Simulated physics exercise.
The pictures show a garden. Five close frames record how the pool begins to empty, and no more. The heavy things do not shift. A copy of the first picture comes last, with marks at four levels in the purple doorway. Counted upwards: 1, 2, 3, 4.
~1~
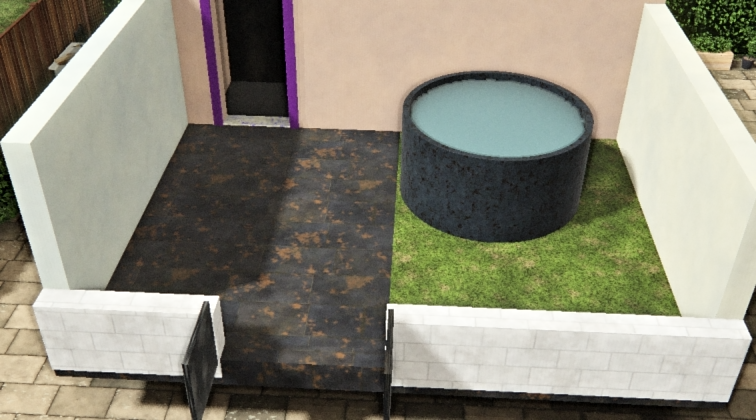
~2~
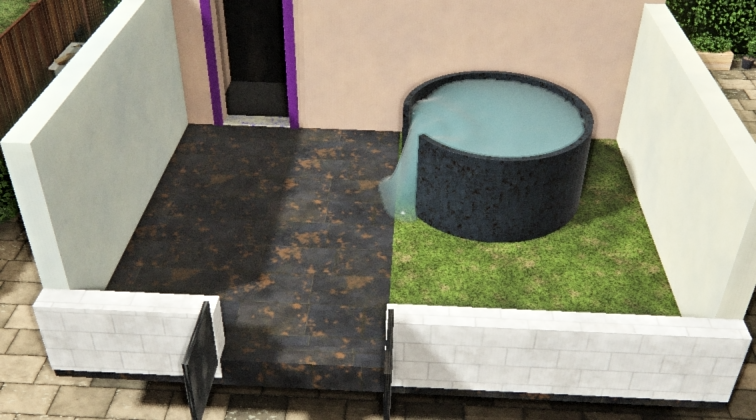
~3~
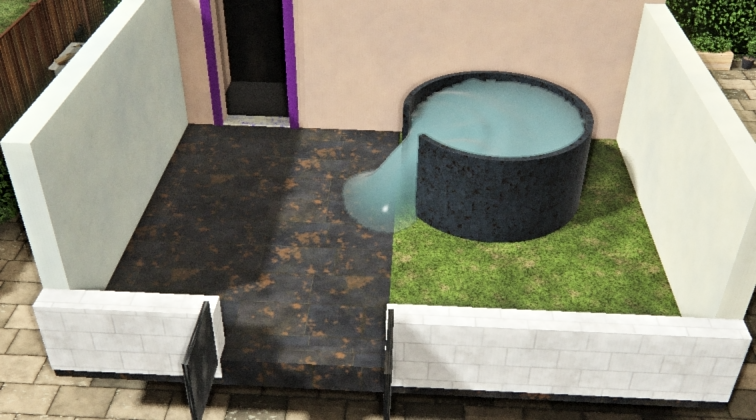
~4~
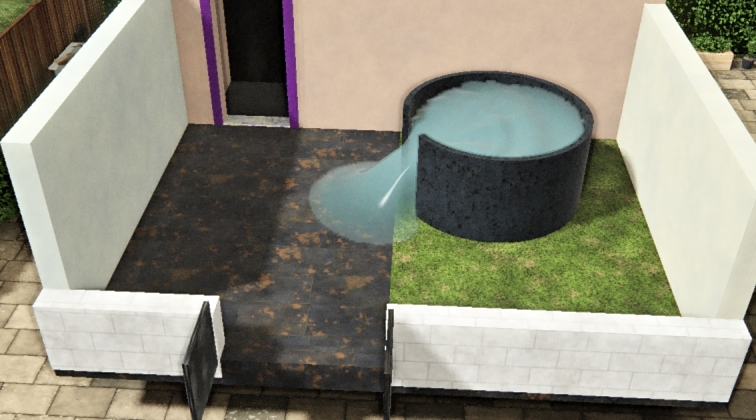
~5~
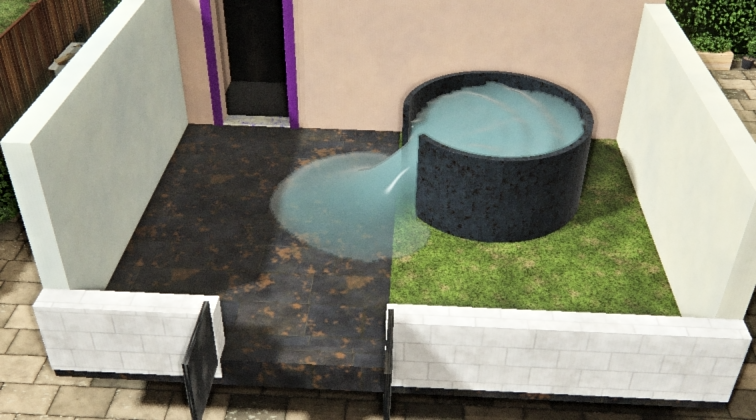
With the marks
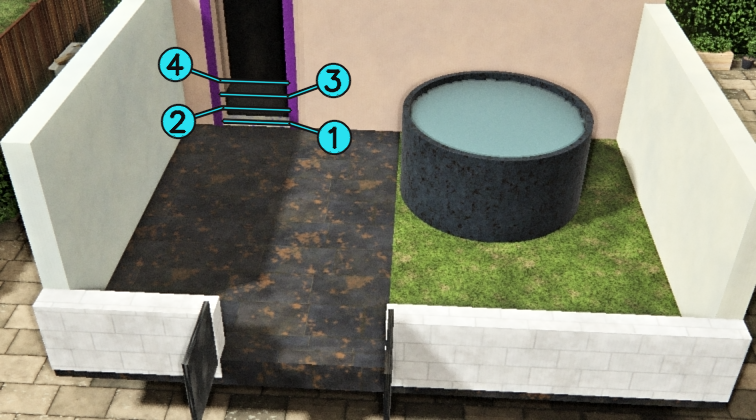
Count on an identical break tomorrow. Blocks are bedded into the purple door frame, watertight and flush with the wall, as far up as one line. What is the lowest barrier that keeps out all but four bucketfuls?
2 will do.
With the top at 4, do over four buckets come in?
No.
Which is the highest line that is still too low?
It is 1.
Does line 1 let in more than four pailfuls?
Yes, that goes wrong.
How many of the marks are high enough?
Three of them.
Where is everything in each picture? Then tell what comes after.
In the first picture, water in the pool at rest, its middle at (496, 118); foot of the purple doorway at (257, 126); open gate at (303, 296).
In the second picture, front seen at (396, 176), 1 % of the ground wet.
In the third picture, front seen at (351, 184), 4 % of the ground wet.
In the fourth picture, front seen at (316, 206), 7 % of the ground wet.
In the fifth picture, front seen at (279, 207), 13 % of the ground wet.
On the marked copy, 1 at (257, 122); 2 at (255, 109); 3 at (254, 95); 4 at (253, 81); from the bottom up 1, 2, 3, 4.
Choosing 1, dozens of bucketfuls pour in.
Choosing 2, a splash gets over, under a bucket.
Choosing 3, nothing gets over.
Choosing 4, nothing gets over.
